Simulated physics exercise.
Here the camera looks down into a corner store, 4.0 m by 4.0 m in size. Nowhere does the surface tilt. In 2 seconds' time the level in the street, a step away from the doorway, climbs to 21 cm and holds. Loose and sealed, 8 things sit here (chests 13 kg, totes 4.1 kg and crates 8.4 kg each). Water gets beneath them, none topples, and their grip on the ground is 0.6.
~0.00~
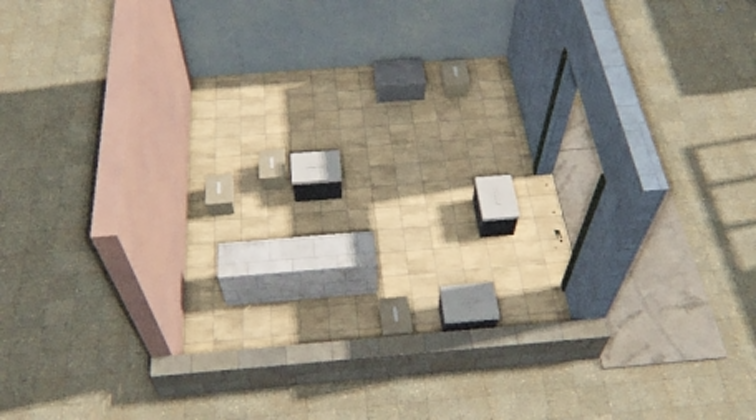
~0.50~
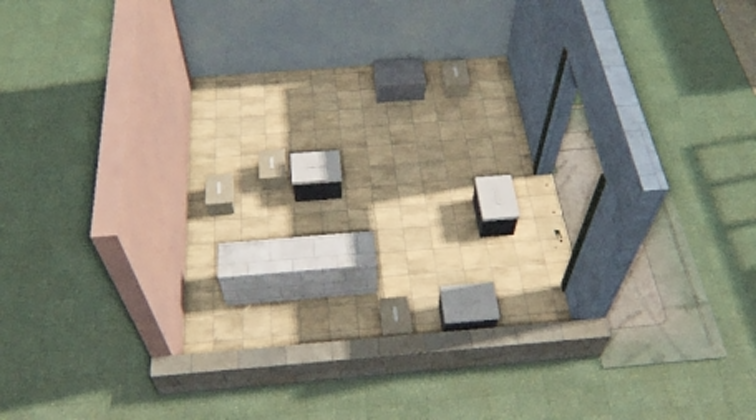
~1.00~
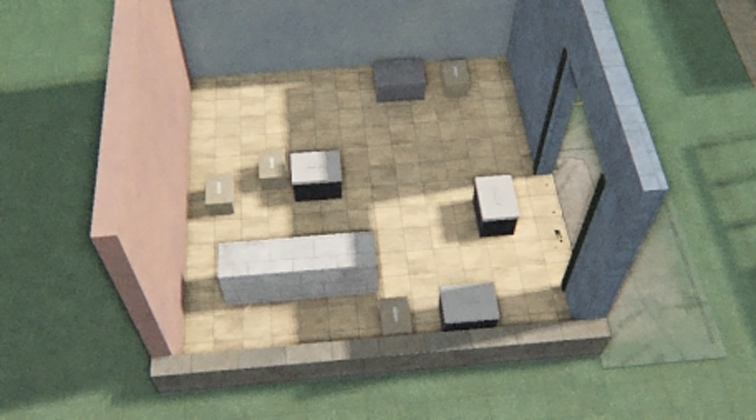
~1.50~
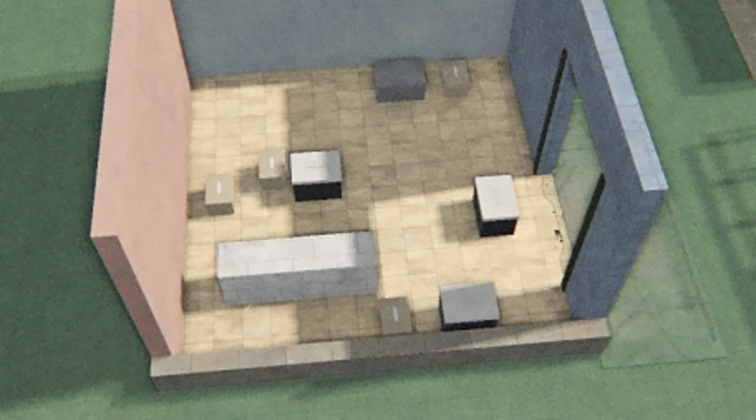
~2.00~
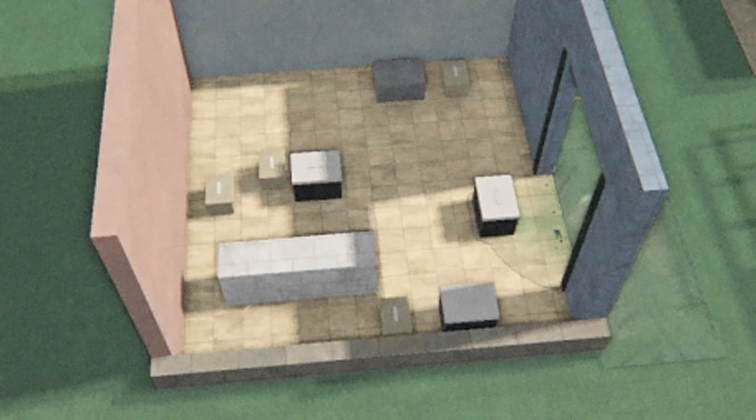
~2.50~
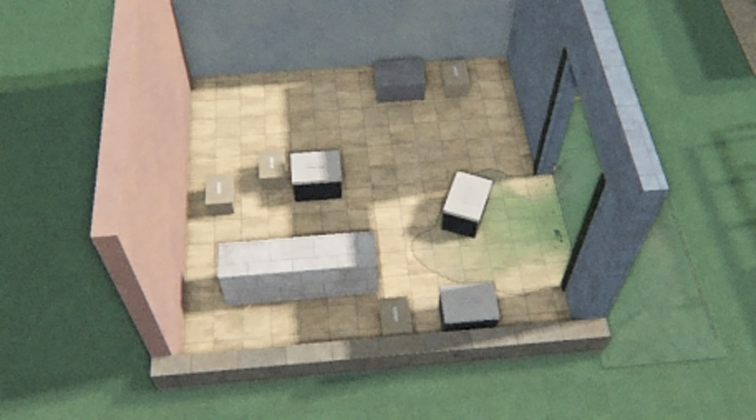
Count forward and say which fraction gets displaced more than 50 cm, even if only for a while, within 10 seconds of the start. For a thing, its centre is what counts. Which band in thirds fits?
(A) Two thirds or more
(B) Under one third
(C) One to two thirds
A, two thirds or more.
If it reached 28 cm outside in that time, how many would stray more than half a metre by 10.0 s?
Count under that change: 8.
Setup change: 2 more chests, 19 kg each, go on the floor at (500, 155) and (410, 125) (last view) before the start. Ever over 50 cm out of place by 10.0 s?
Well, the first one stays under the mark, and the second stays under the mark.
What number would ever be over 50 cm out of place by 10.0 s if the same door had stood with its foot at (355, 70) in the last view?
In that case the number is 7.
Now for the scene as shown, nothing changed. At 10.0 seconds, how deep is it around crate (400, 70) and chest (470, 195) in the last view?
I'd put it at 6 cm and 13 cm respectively.
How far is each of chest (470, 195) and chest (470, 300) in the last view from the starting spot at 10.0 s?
200 cm, 250 cm.
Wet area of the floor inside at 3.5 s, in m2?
About 6.5 m2.
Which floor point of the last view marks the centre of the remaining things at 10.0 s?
It works out to somewhere near (316, 158) on the floor.
After 3.5 s 1 of 8 are over 50 cm from their spots; 0 afloat.
After 4.5 s 2 of 8 are over 50 cm from their spots; 2 afloat.
After 7.0 s 4 of 8 are over 50 cm from their spots; 3 afloat.
After 10.0 s 8 of 8 are over 50 cm from their spots, and 8 have been at some point; 8 afloat.
